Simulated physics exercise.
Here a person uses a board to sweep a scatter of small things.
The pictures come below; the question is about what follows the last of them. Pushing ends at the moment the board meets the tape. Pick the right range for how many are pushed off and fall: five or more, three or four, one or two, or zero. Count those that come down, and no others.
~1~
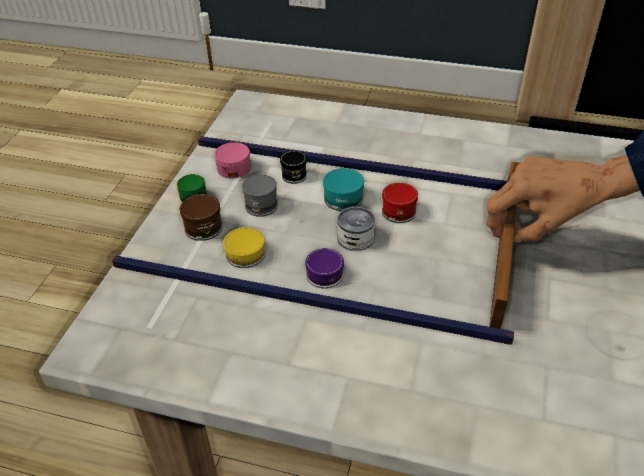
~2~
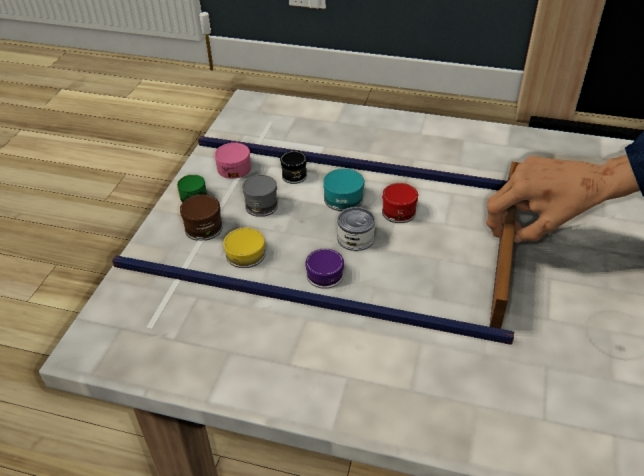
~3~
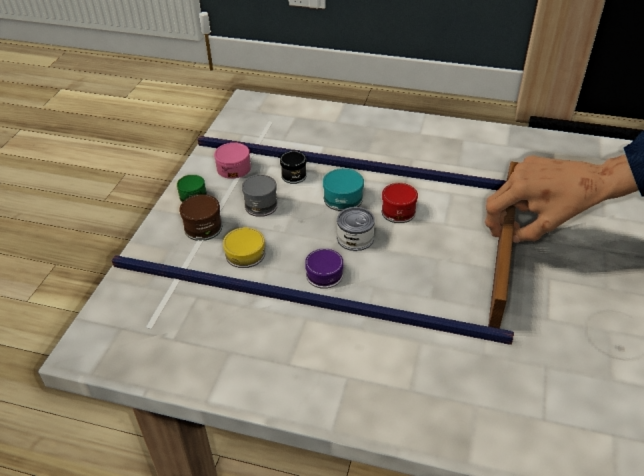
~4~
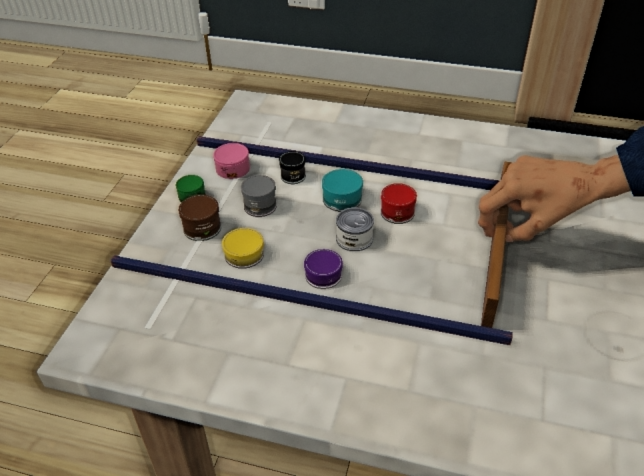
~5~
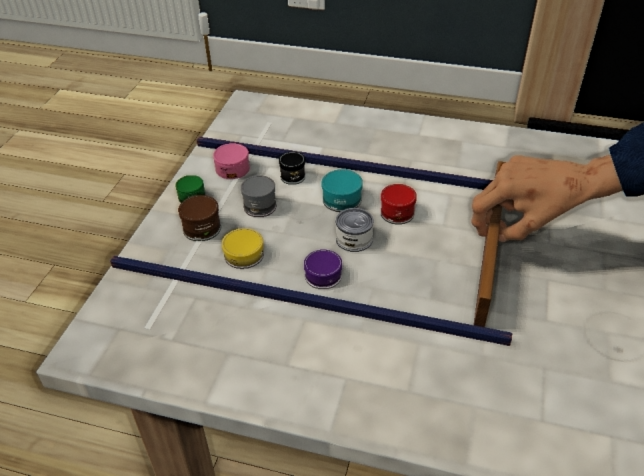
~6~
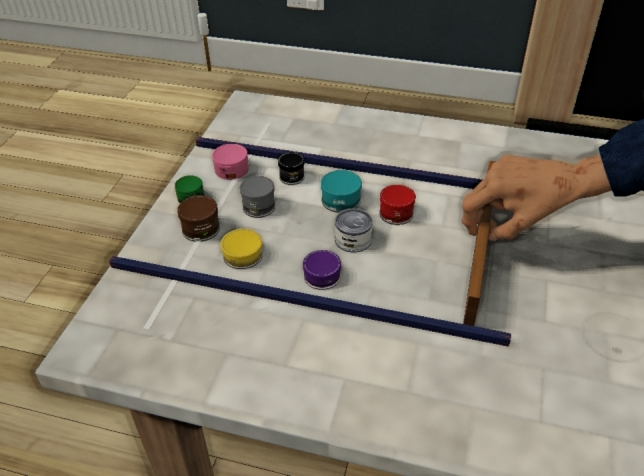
The right range is one or two.
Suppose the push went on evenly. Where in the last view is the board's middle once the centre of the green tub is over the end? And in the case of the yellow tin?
The middle sits near (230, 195) for the first and near (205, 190) for the other.
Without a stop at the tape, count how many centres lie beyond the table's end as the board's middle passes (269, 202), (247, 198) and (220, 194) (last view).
0; 0; 2.
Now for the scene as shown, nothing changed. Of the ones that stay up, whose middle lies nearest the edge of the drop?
The brown pot ends nearest.
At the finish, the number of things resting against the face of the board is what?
Number in contact with it: 4.
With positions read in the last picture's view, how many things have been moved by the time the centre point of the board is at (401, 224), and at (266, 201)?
First 1, after that 9.
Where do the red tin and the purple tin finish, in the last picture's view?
Listed as asked: First (212, 180), and then (169, 253).
Soon after, none off yet; green tub at rest near (190, 191); pink tub at rest near (231, 162); brown pot at rest near (199, 218).
Then, none off yet; green tub at rest near (190, 191); pink tub moved about its own width near (216, 154); brown pot moved a little near (189, 212).
By the end, the number that fall off is one or two; fallen, pink tub and green tub.
